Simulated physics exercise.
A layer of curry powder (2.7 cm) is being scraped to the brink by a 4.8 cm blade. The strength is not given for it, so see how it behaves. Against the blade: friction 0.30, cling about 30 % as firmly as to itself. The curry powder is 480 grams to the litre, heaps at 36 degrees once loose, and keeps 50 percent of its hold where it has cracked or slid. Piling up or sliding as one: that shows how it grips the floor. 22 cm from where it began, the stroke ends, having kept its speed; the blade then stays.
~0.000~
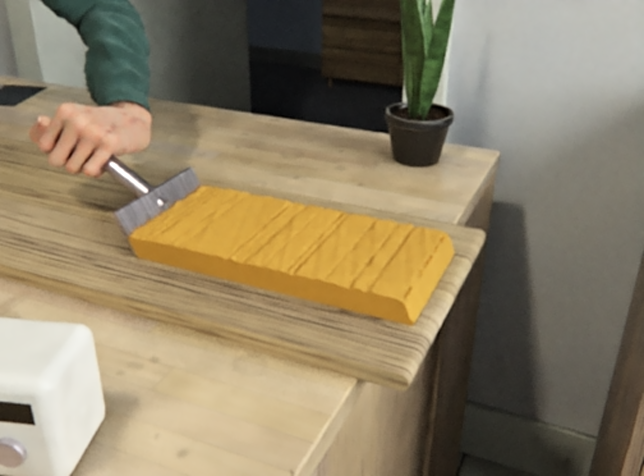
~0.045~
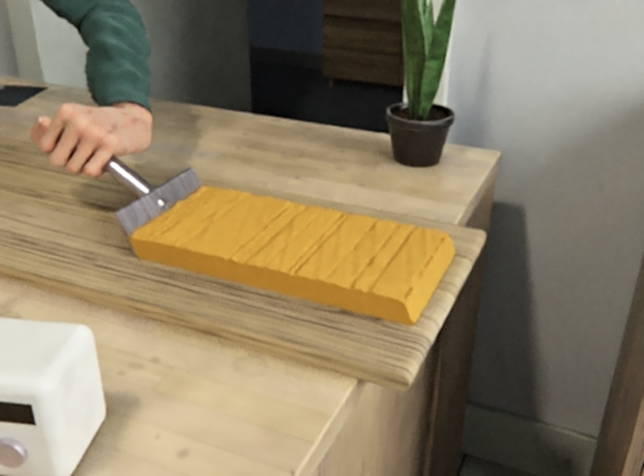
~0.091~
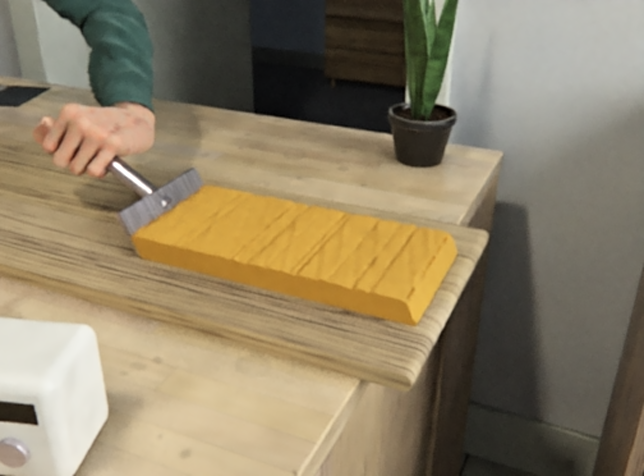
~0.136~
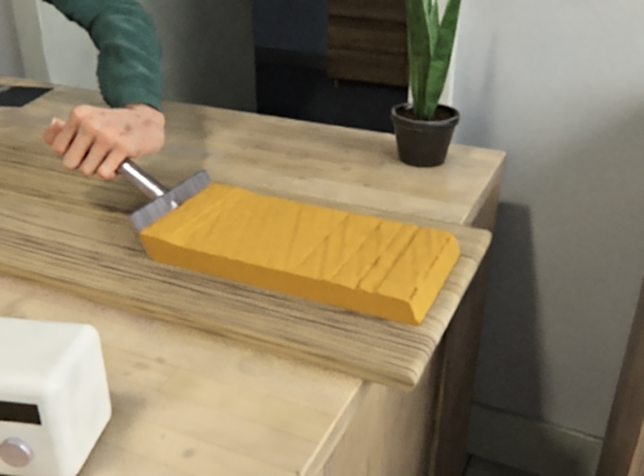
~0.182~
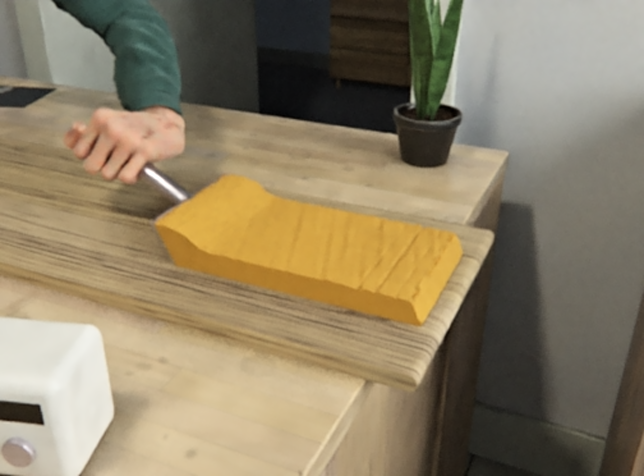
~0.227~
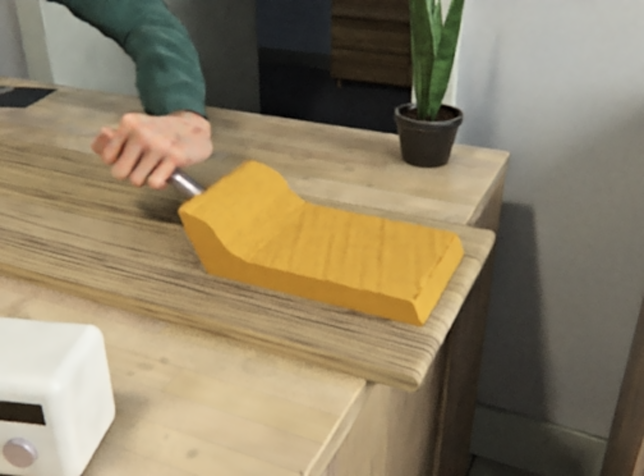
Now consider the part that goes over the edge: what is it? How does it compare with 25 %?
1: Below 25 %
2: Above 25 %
1, below 25 %.
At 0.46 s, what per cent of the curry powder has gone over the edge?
Roughly 0 percent.
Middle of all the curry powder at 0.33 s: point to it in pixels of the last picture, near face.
I'd put it at around pixel (312, 269).
After 0.33 s, 0 % has gone over the edge and 9 % has spilled back over the blade.
After 0.46 s, 0 % has gone over the edge.
After 0.58 s, 9 % has gone over the edge and 3 % has spilled back over the blade.
After 0.71 s, 9 % has gone over the edge and 3 % has spilled back over the blade.
After 0.83 s, 10 % has gone over the edge and 3 % has spilled back over the blade.
